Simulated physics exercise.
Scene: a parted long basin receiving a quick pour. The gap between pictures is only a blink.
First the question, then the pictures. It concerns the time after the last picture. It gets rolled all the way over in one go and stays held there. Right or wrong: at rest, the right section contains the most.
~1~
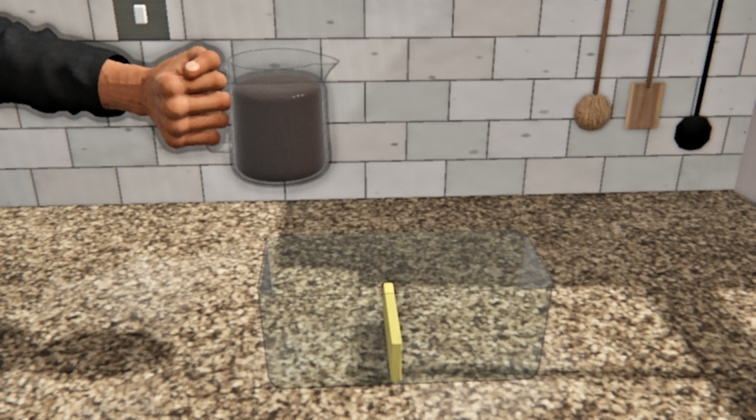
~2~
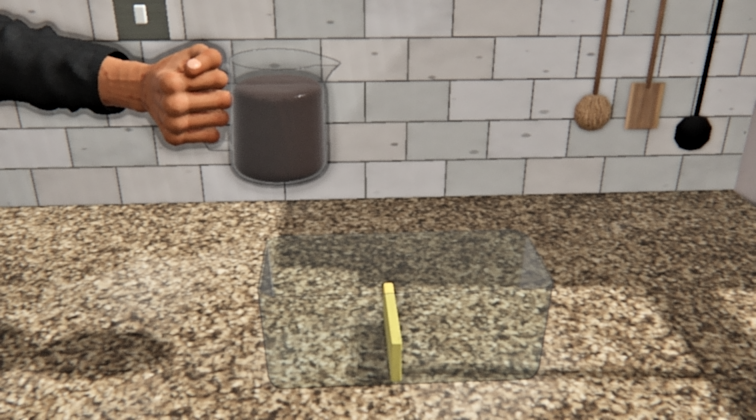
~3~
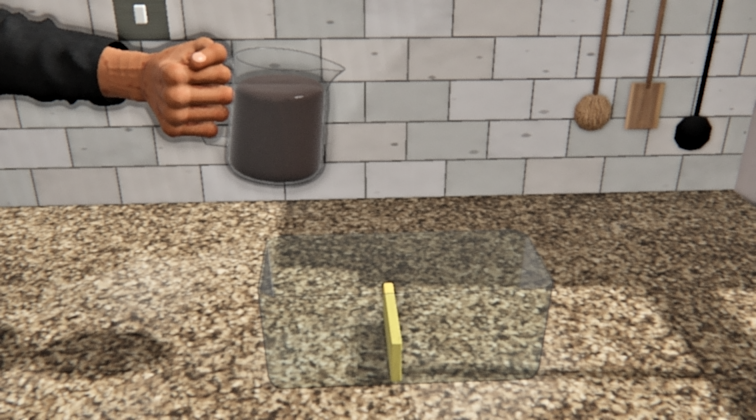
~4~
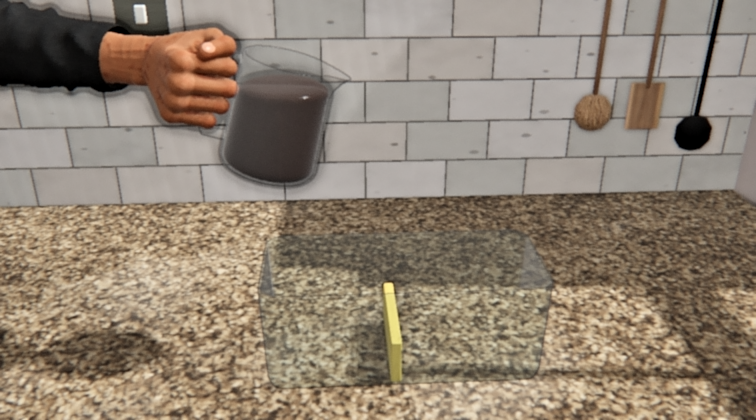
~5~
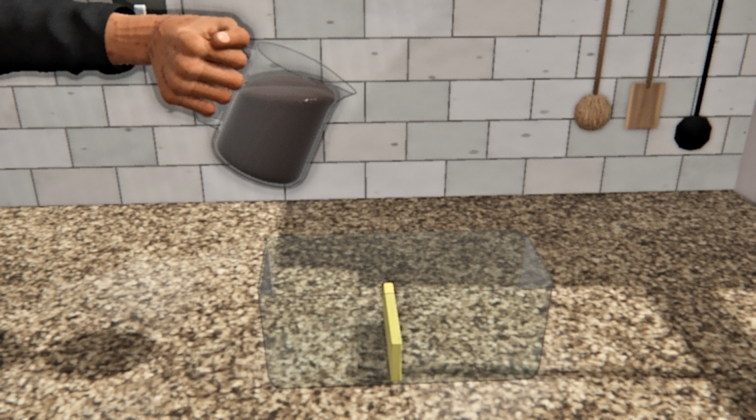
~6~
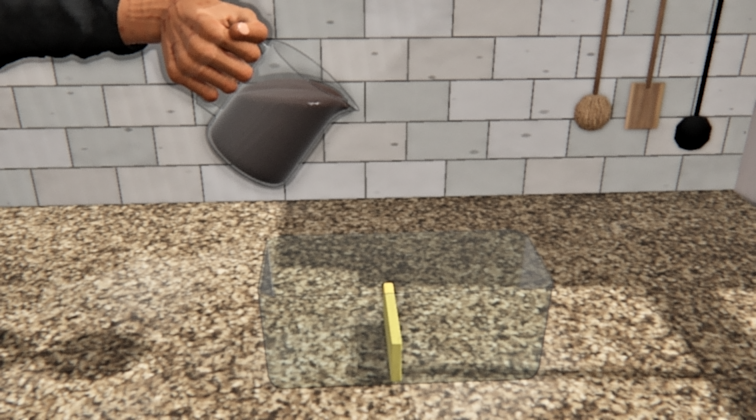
Right.
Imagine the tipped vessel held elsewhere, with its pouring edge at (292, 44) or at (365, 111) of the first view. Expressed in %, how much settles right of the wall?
Close to 5 in a hundred, and close to 80 in a hundred.
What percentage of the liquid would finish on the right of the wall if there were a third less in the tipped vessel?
The share comes to some 35 parts in a hundred.
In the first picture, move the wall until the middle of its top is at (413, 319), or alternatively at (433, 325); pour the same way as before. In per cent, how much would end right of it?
In order, 15 and 5 in a hundred.
A moment on, the tilt is 109° and 56 per cent is still to pour, 0 is left of the wall and 10 right of it.
Next, the tilt is 118° and 10 per cent is still to pour, 21 is left of the wall and 50 right of it.
Then the tilt is 118° and 0 per cent is still to pour, 35 is left of the wall and 60 right of it.
Later the tilt is 118° and 0 per cent is still to pour, 38 is left of the wall and 60 right of it.
At rest 38 per cent lies left of the wall, 60 right of it and 2 outside.
